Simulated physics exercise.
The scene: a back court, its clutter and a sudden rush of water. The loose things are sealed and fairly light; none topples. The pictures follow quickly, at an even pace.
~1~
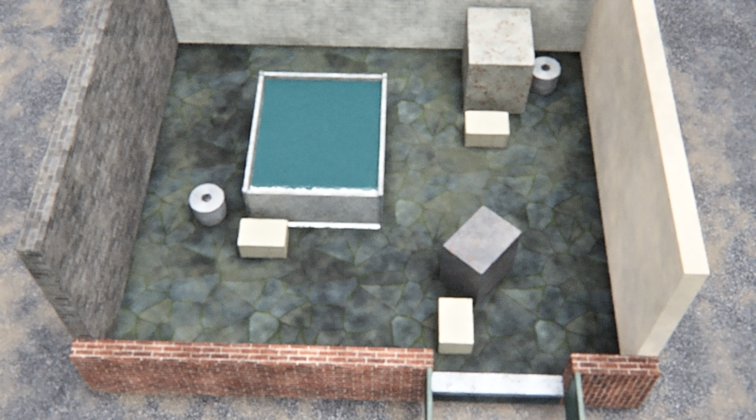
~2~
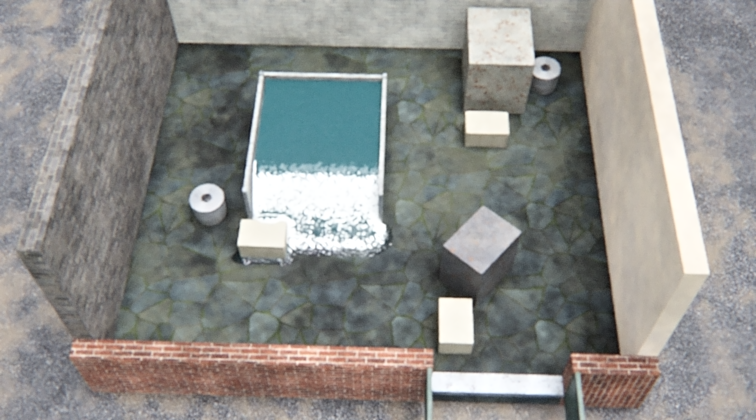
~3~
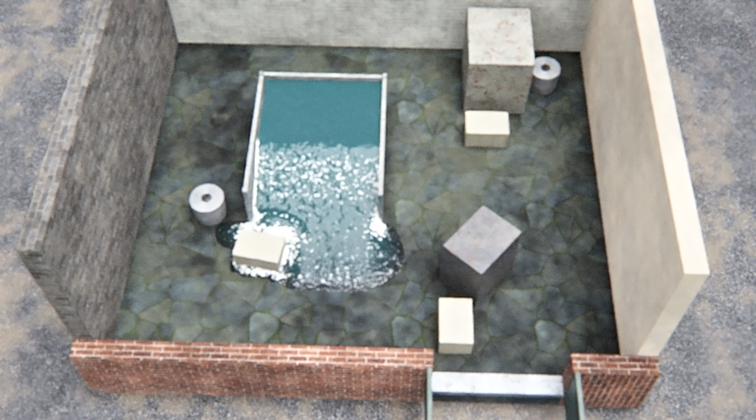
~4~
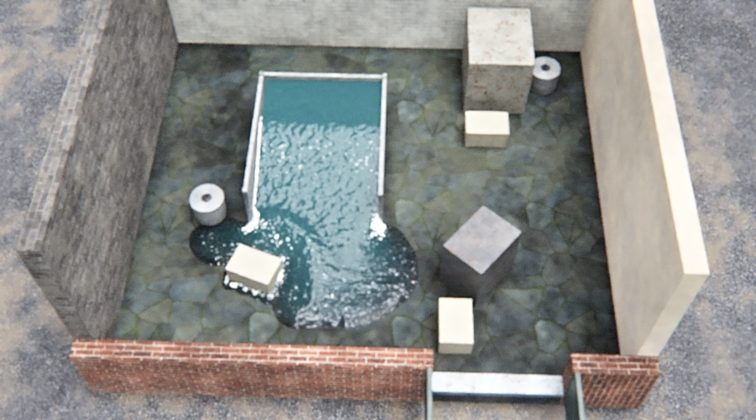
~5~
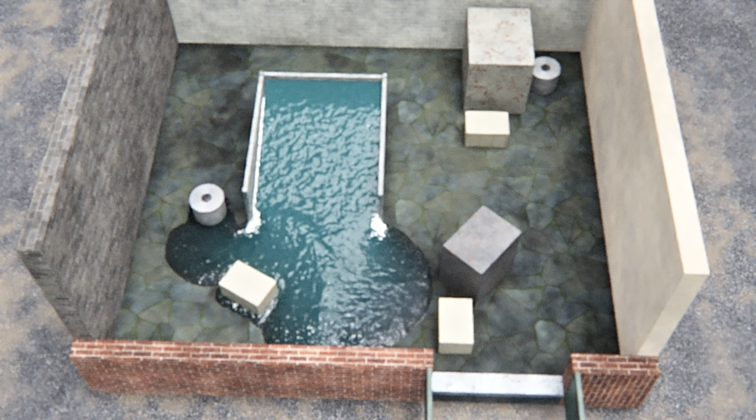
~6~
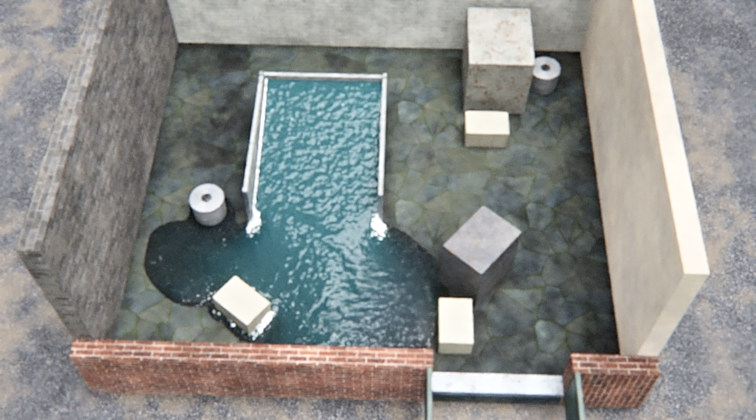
A back court with a dark stone floor, enclosed by grey and cream walls and a low brick front, is seen from above by a still camera. A white-framed tank of teal water stands left of centre, with a grey tub and cream crate nearby and blocks at right. The tank's front opens, water rushes out foaming, spreads toward the brick wall, and pushes the crate forward, turning it slightly.
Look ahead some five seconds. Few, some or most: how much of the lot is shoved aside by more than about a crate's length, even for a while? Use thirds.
That comes to from one to two thirds.
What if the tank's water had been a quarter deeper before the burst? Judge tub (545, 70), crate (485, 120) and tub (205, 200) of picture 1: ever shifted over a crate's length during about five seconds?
In that order: Less than that, under that, that far or more.
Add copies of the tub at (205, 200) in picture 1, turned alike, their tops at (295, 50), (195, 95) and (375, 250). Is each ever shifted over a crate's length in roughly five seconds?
As listed: Never so far, that far or more, that far or more.
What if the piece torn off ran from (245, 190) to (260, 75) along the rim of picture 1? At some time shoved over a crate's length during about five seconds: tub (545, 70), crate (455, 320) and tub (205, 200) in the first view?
In turn: Short of that, pushed that far, pushed that far.
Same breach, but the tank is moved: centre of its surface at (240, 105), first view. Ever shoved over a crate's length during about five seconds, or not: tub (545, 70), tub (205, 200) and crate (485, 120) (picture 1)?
In that order: No, pushed that far, under that.
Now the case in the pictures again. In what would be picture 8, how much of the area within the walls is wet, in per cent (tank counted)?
Some 35 per cent.
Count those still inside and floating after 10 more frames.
It comes to 1.
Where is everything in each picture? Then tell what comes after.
A crate at (263, 232), on the bottom; a tub at (207, 198), on the bottom; 0 of 5 have shifted, in the first frame.
A crate at (262, 233) rests on the ground; a tub at (207, 198) rests on the ground; 0 of 5 have shifted, in the second frame.
A crate at (259, 245), on the bottom, close to its start; a tub at (207, 198), on the bottom; 1 of 5 have shifted, in the third frame.
A crate at (254, 264), on the bottom, a stride from its start; a tub at (207, 198) rests on the ground; 1 of 5 have shifted, in the fourth frame.
A crate at (247, 283) rests on the ground, a stride from its start; a tub at (207, 198) rests on the ground; 1 of 5 have shifted, in the fifth frame.
A crate at (241, 300), on the bottom, a stride from its start; a tub at (207, 198), on the bottom; 1 of 5 have shifted, in the sixth frame.
A moment on, 1 of 5 are well off their spots; 0 afloat.
Next, 2 of 5 are well off their spots; 1 afloat.
Later, 2 of 5 are well off their spots; 0 afloat.
In the end, 3 of 5 are well off their spots, and 3 have been at some point; 0 afloat.
